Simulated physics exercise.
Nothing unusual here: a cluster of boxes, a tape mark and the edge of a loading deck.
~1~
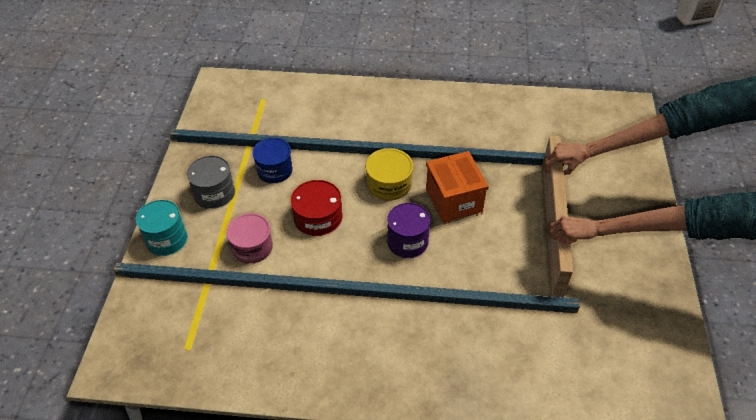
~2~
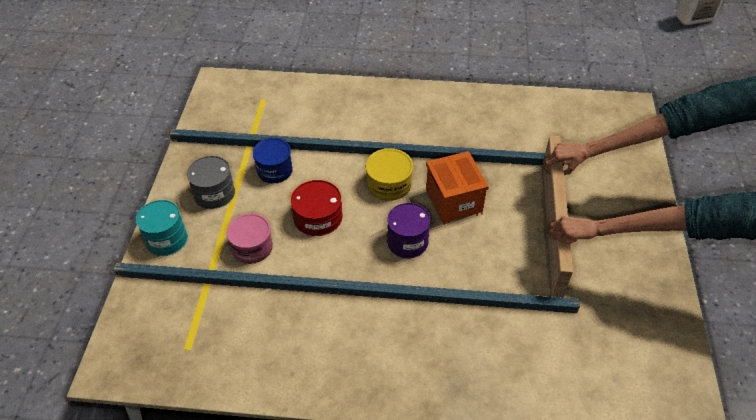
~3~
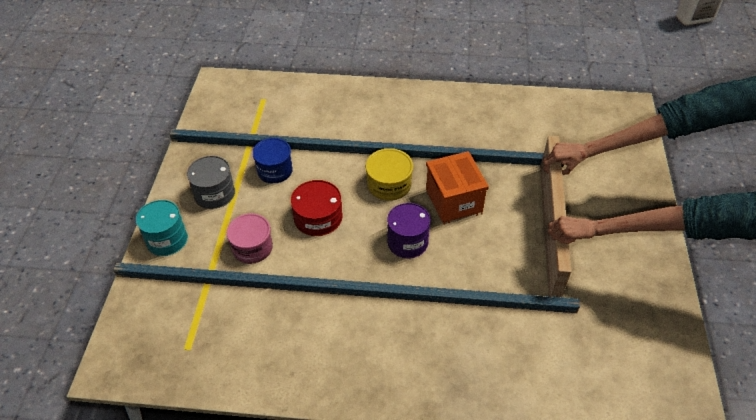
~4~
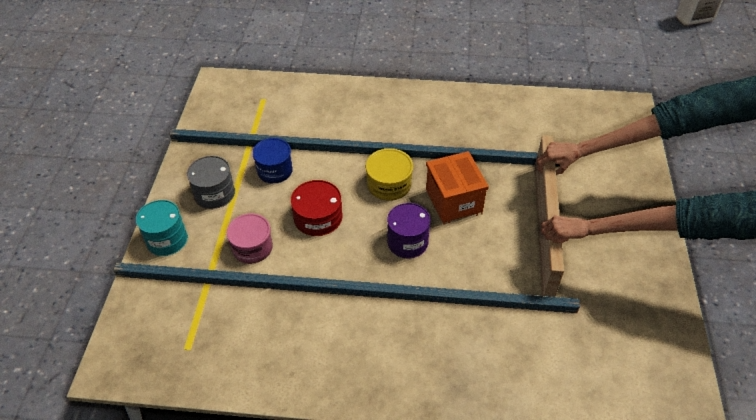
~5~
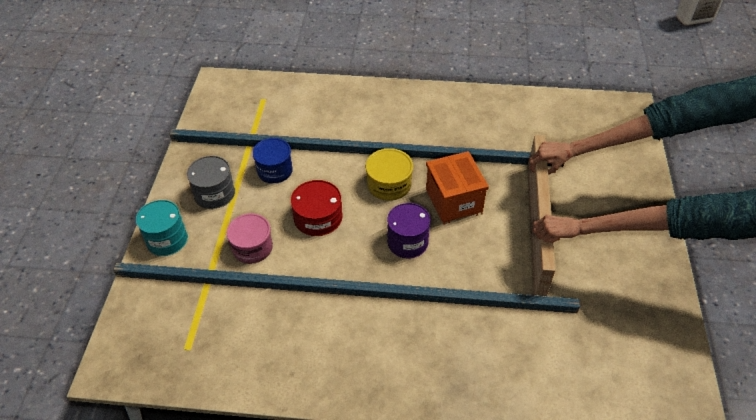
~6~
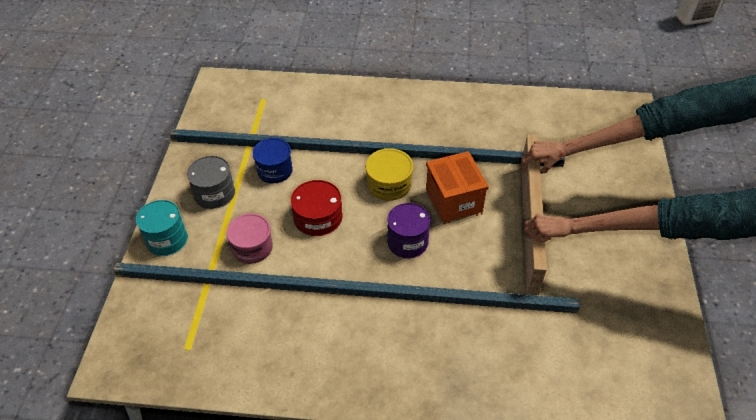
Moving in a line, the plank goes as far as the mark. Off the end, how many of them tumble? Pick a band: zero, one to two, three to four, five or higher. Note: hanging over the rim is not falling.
Band: One to two.
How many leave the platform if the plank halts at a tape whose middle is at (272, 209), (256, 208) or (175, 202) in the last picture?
First 0, then 0, then 5.
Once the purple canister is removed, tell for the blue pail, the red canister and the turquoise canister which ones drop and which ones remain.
I'd say the blue pail heads down, the red canister stays up there and the turquoise canister stays up there.
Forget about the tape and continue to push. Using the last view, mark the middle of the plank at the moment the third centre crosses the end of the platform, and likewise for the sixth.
In pixels, around (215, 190) followed by around (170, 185).
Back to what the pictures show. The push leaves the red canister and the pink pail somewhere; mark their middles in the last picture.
First (166, 200), then (192, 249).
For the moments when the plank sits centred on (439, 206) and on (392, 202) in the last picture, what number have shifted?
At first I count 2, and then 3.
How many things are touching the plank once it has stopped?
3 in contact.
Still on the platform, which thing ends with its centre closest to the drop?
That would be the yellow pail.
Soon after, none off yet; turquoise canister at rest near (162, 228); grey canister at rest near (212, 182); pink pail at rest near (251, 239).
In the end, the number that fall off is one or two; gone, blue pail and grey canister.
